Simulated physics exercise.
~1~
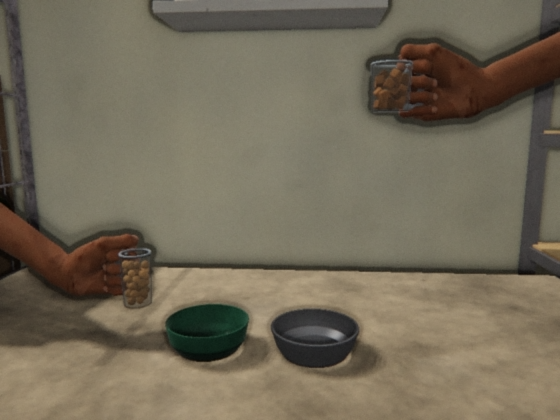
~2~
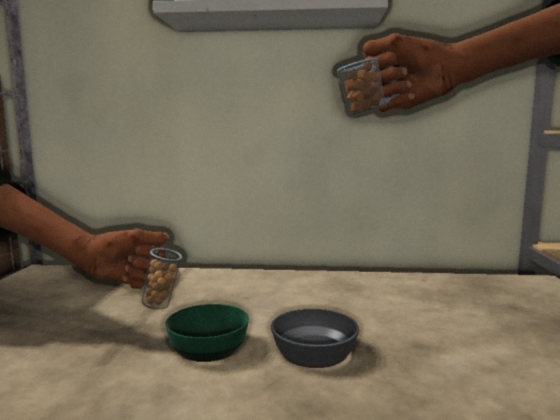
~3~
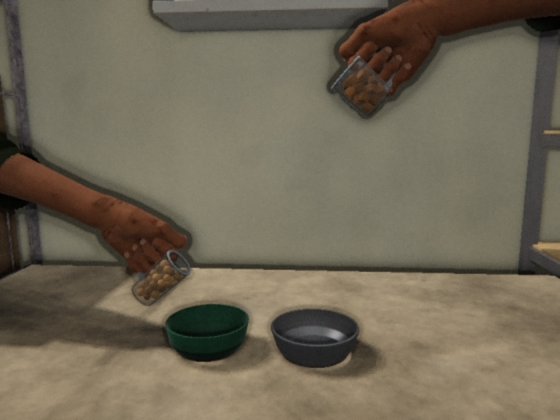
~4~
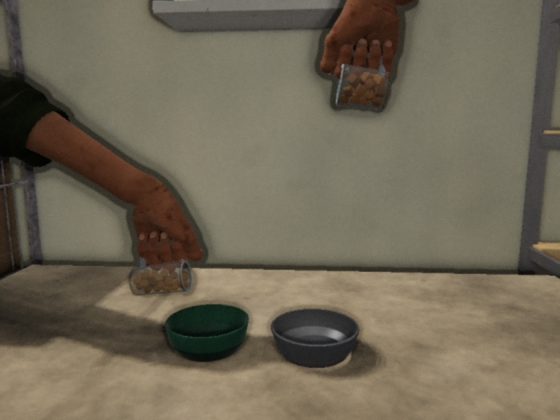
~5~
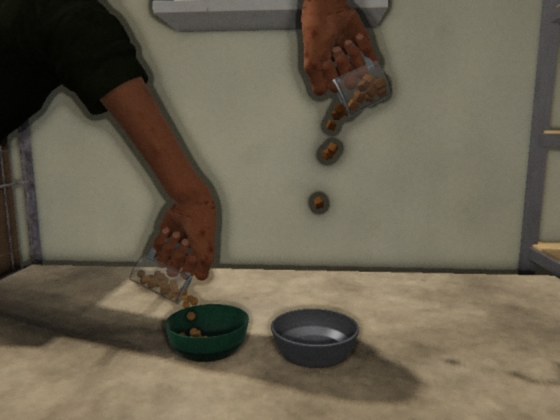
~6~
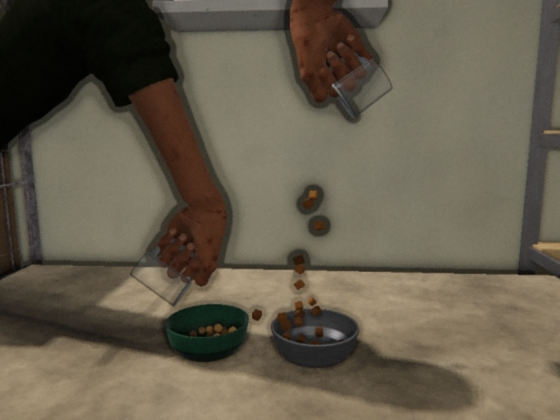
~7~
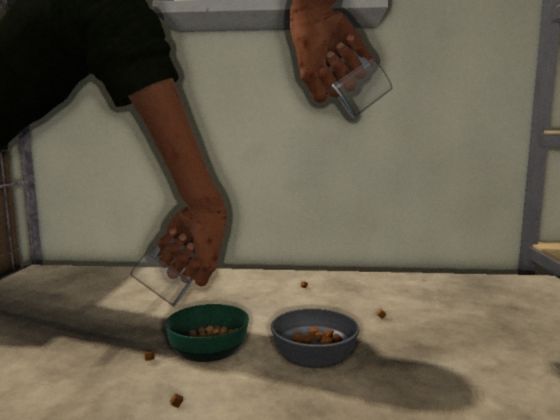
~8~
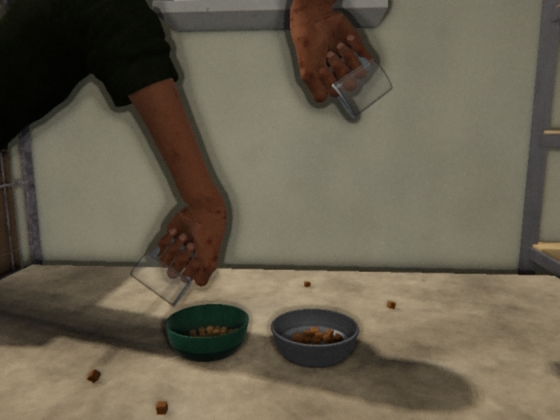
Two hands tipping clear cups of small brown pieces into green and grey bowls, several from the higher right cup scattering across the table.
